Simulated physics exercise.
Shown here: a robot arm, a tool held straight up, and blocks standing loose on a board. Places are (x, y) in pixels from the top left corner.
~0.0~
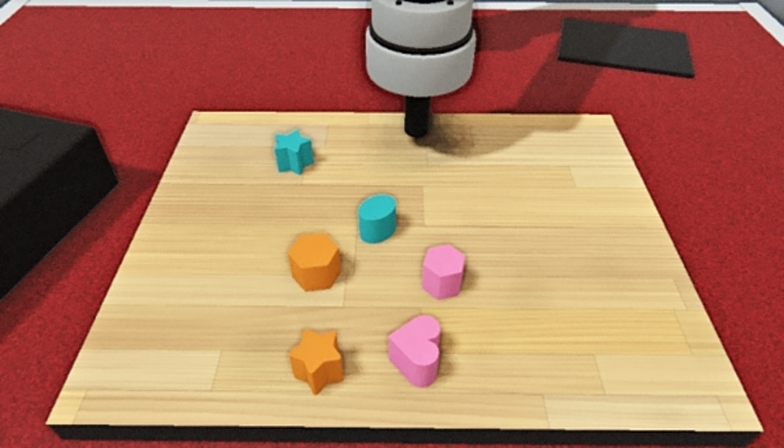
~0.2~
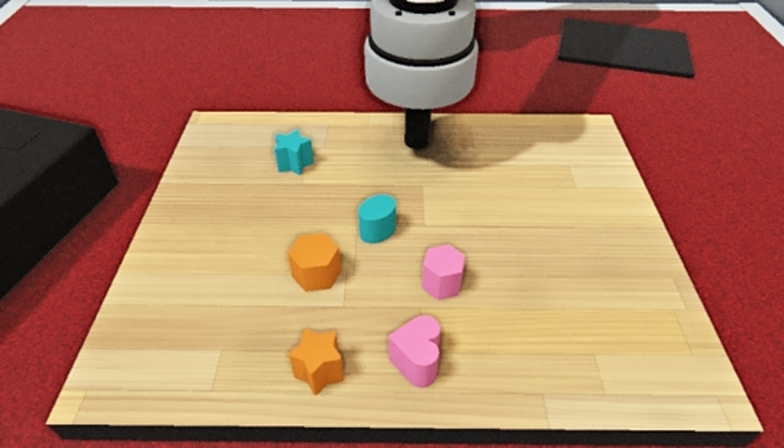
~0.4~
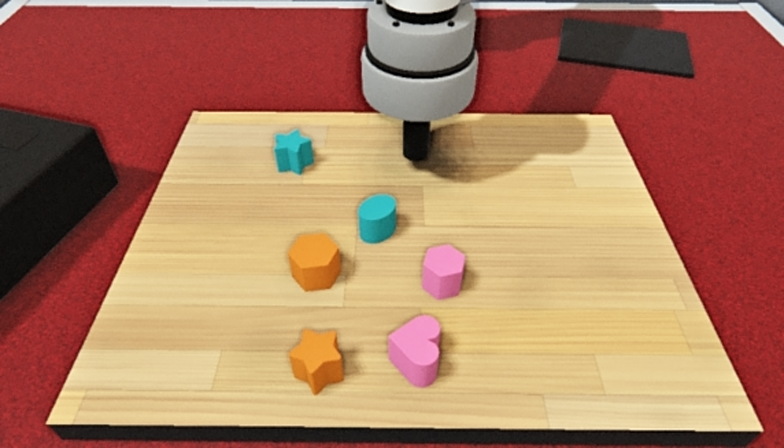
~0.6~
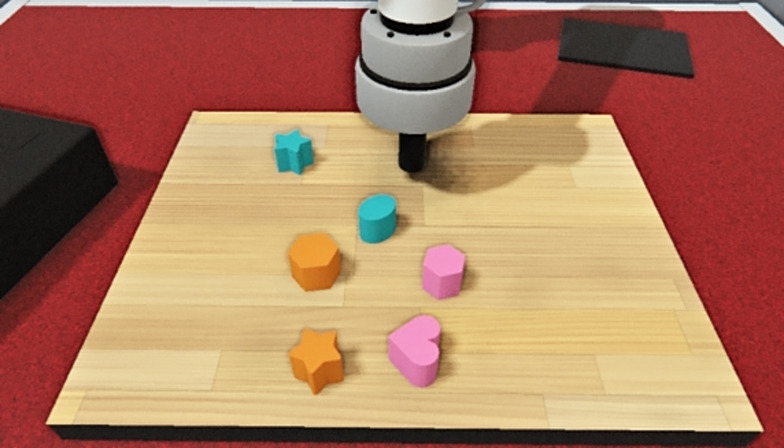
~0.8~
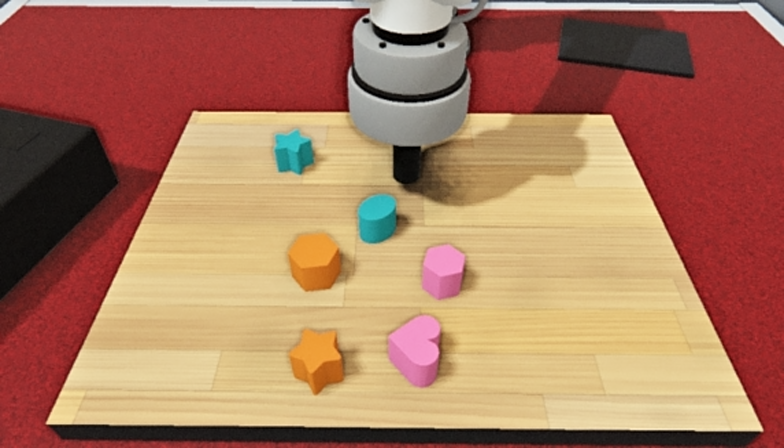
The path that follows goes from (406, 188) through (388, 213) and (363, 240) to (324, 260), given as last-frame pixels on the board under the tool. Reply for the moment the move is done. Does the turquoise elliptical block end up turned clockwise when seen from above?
No, I don't think so.
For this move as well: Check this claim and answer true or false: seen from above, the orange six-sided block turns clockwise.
That is true.
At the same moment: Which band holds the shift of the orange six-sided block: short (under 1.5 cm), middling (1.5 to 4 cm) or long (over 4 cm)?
Its displacement is between 1.5 and 4 cm.
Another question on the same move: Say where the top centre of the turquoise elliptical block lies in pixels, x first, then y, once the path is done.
In the picture, it is at (344, 257).
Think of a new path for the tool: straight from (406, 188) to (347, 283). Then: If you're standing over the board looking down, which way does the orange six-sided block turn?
Short answer: Clockwise.
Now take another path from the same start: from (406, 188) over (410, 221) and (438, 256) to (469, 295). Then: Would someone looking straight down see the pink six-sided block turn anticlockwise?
I'd say no.
On the path given first. One third of the way, tool (388, 202); turquoise elliptical block (374, 211).
Two thirds of the way, tool (362, 228); orange six-sided block (309, 254), turned 20° clockwise; turquoise elliptical block (350, 242), turned 15° anticlockwise.
At the end, tool (323, 248); orange six-sided block (299, 261), turned 30° clockwise; turquoise elliptical block (344, 257), turned 55° anticlockwise.
